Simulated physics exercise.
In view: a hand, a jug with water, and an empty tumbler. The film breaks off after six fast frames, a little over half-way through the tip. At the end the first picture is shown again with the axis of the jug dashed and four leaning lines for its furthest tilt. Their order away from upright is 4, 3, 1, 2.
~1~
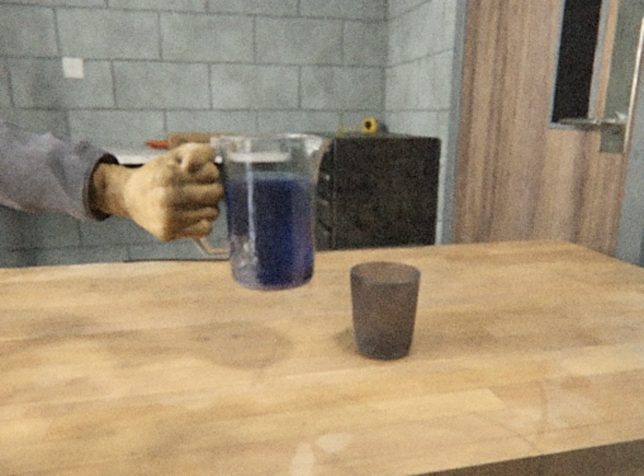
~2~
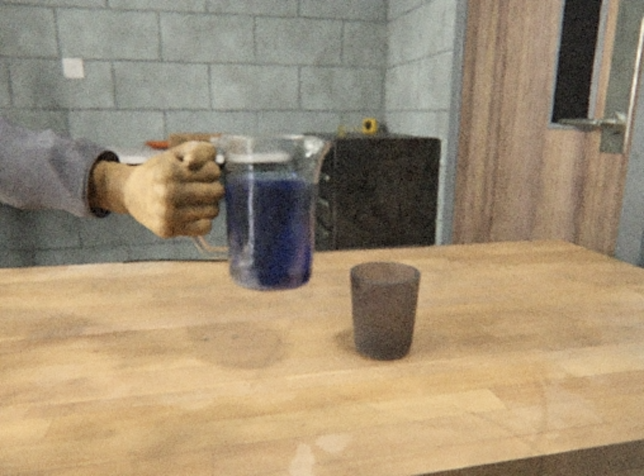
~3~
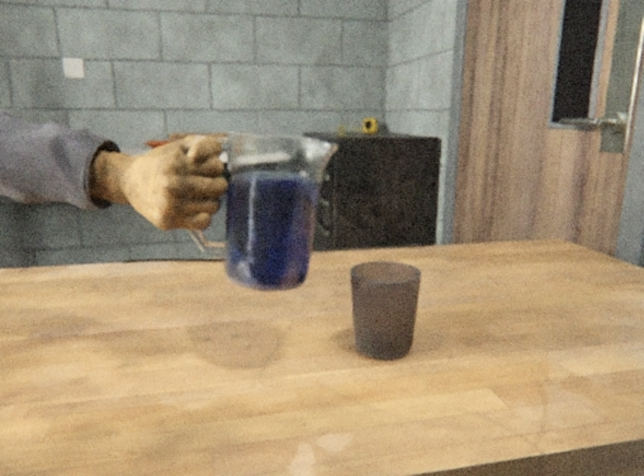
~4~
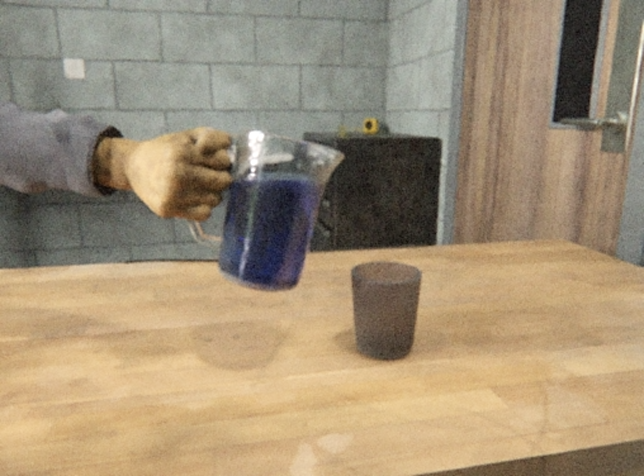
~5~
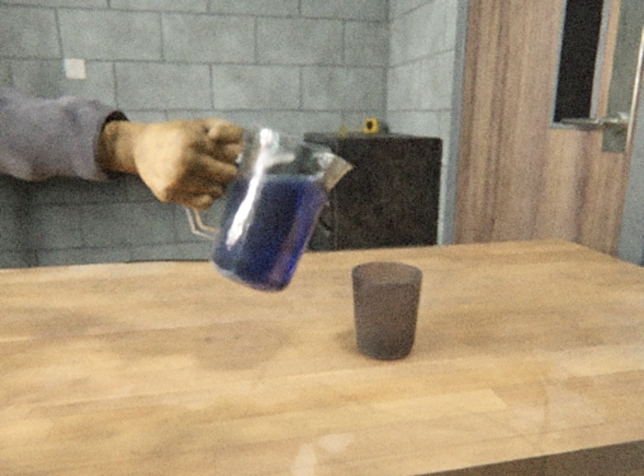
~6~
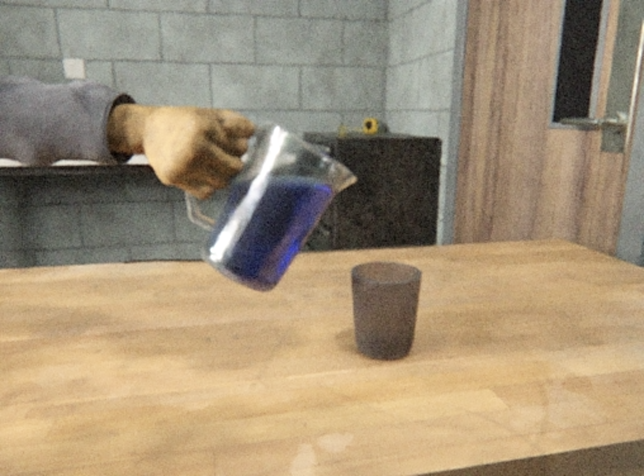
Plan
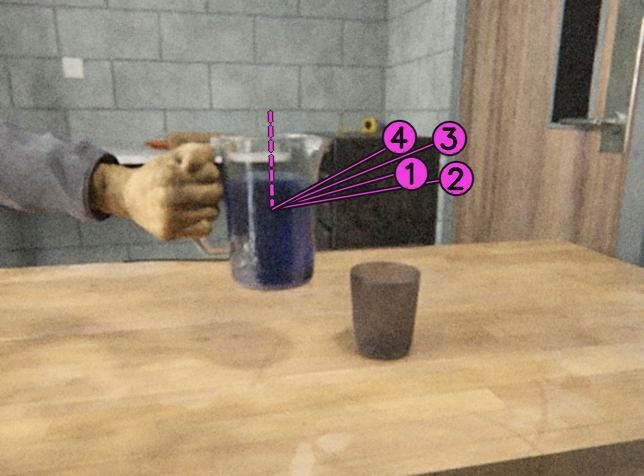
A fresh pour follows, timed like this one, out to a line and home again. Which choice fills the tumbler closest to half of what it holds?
Mark 4.
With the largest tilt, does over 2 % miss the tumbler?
Yes.
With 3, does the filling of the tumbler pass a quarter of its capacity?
Yes, it does.
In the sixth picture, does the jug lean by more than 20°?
Yes.
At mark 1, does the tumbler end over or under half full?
Over.
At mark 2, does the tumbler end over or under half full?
Over.
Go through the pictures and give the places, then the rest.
Upright, lip at (329, 139); rim of the tumbler round (385, 271); nothing has left yet, in the first picture.
Upright, lip at (331, 141); nothing has left yet, in the second picture.
Tipped about 6°, lip at (336, 146); nothing has left yet, in the third picture.
Tipped about 13°, lip at (344, 155); nothing has left yet, in the fourth picture.
Tipped about 22°, lip at (351, 166); nothing has left yet, in the fifth picture.
Tipped about 31°, lip at (355, 179); nothing has left yet, in the sixth picture.
On the marked copy, 1 at (393, 174); 2 at (439, 180); 3 at (433, 144); 4 at (385, 148).
For mark 1, the tumbler ends with about 79 % of what it can hold; 9 % of the water is spilt.
For mark 2, the tumbler ends with about 85 % of what it can hold; 19 % of the water is spilt.
For mark 3, the tumbler ends with about 70 % of what it can hold.
For mark 4, the tumbler ends with about 48 % of what it can hold.
